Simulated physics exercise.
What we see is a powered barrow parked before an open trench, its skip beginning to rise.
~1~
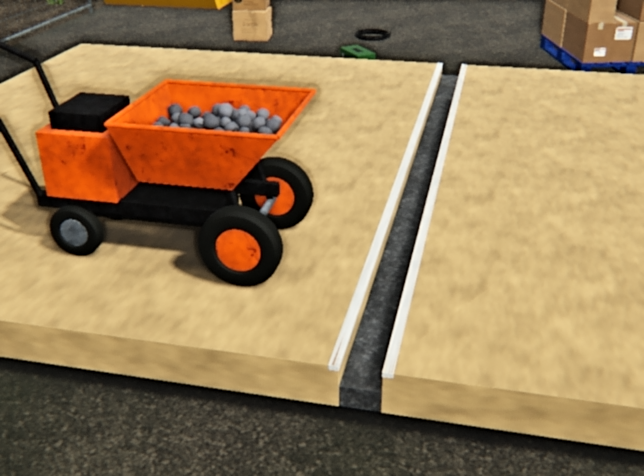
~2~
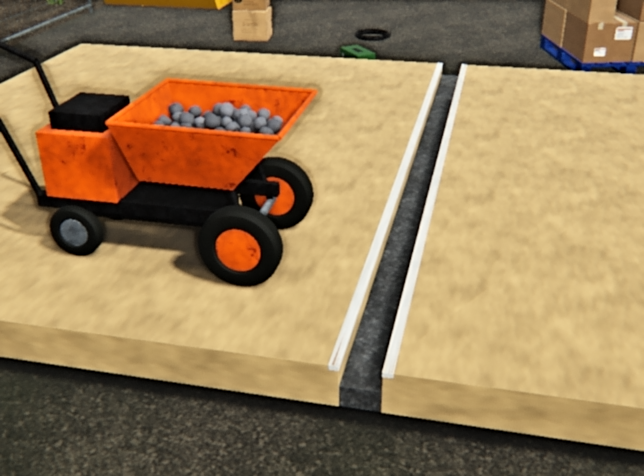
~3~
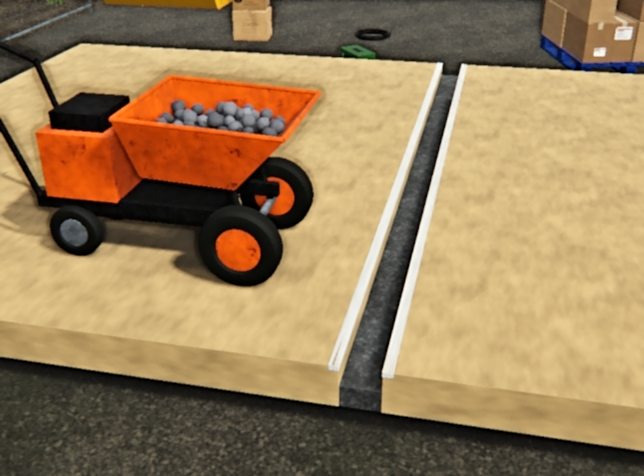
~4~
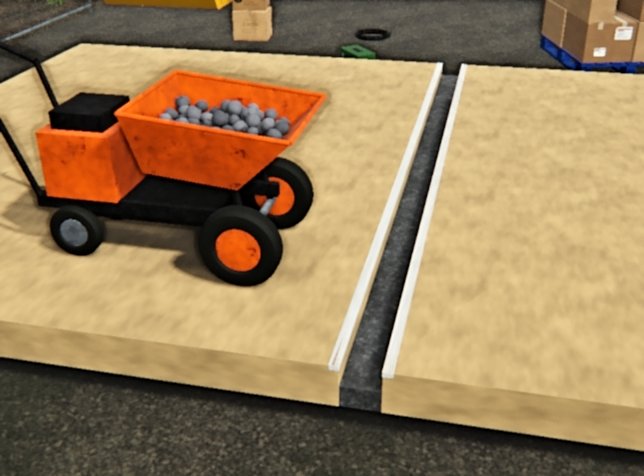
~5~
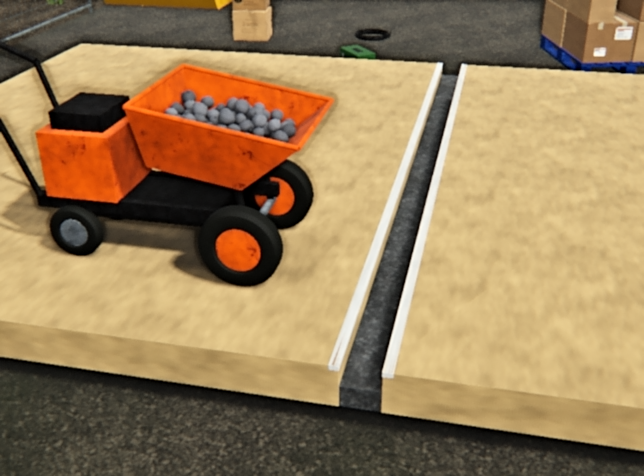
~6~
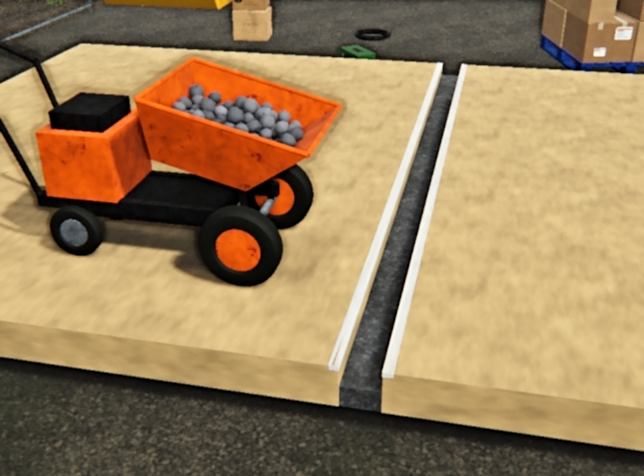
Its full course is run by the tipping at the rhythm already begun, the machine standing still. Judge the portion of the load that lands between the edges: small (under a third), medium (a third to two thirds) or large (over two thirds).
Medium.
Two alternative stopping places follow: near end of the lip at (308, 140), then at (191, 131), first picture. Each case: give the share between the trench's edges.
You'd see around 0 per cent the first time and around 30 per cent the second.
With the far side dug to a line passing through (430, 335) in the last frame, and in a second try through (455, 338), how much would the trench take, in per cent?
The first try gives 80 percent, then the second gives 100 percent.
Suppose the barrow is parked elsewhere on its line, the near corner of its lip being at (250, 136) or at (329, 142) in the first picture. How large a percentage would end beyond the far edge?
Trial 1 around 10 %, trial 2 around 80 %.
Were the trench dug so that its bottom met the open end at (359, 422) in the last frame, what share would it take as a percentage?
About 70 percent.
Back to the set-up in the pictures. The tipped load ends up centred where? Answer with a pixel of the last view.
Near (402, 266), more or less.
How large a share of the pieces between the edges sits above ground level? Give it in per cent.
My best guess is some 30 per cent.
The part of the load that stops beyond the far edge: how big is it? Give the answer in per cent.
40 percent.
Soon, skip tipped steeply; all in the skip.
A while on, skip tipped right over; about two thirds in the skip; about a quarter in or heaped over the trench; a small part beyond it; a stray few falling.
Towards the end, skip tipped right over; about a quarter in the skip; about half in or heaped over the trench; about a third beyond it.
Finally, skip tipped right over; a small part in the skip; about half in or heaped over the trench; about a third beyond it.
